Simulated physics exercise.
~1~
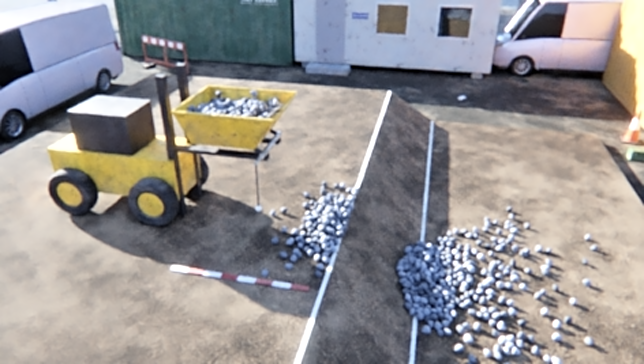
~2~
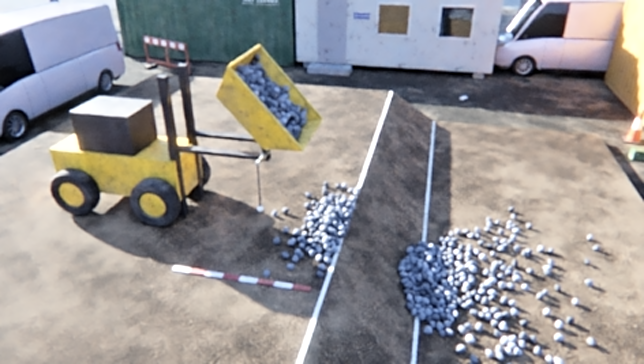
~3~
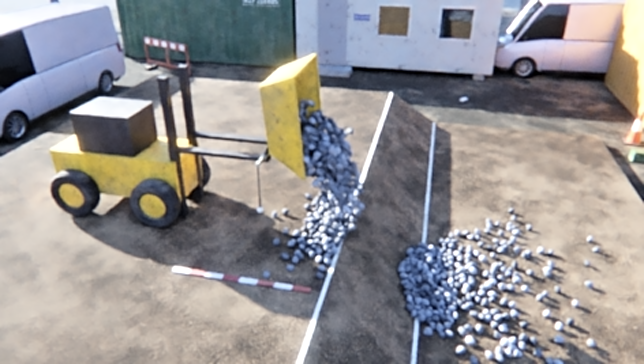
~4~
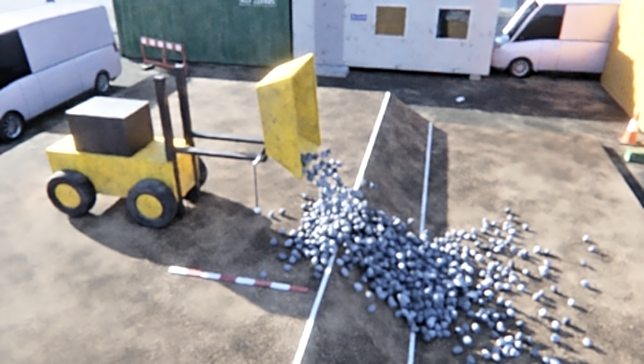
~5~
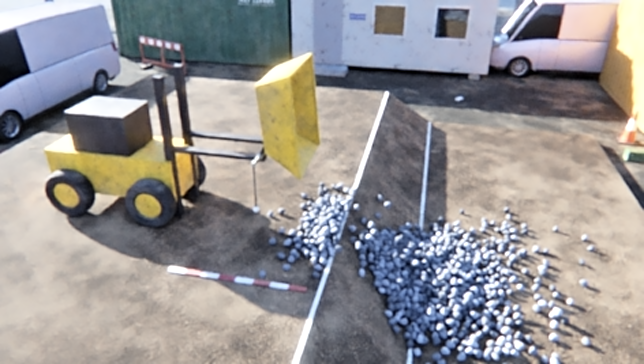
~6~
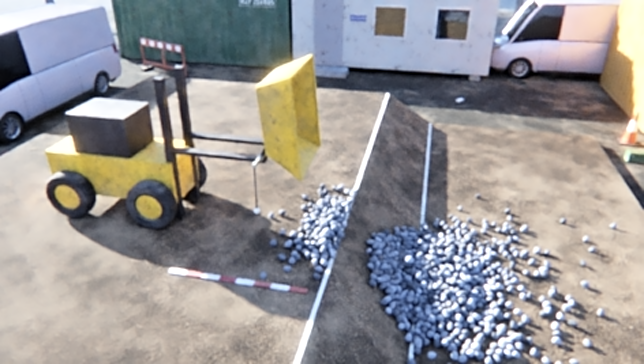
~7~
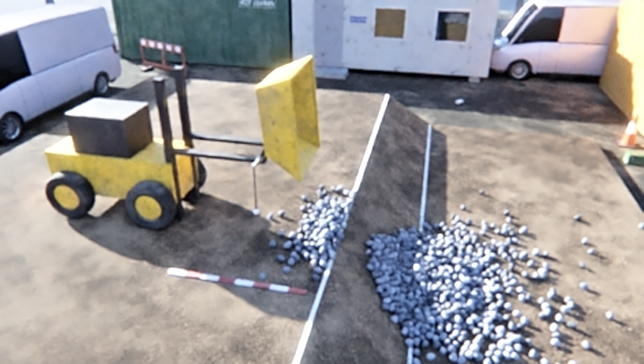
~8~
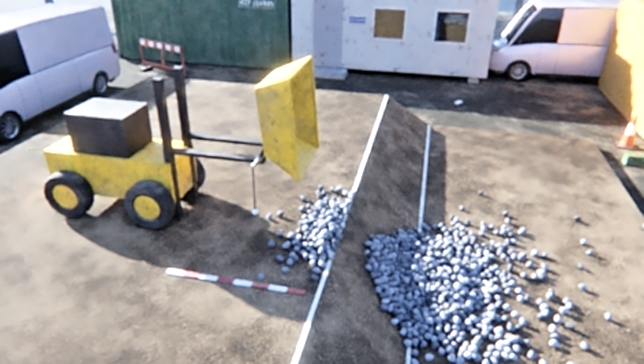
The clip shows a yellow fork truck tipping its raised skip to the right, pouring grey stones onto a small pile at the top of a bank. Most tumble down the slope and widen the heap at its foot, leaving the skip empty and still tilted.
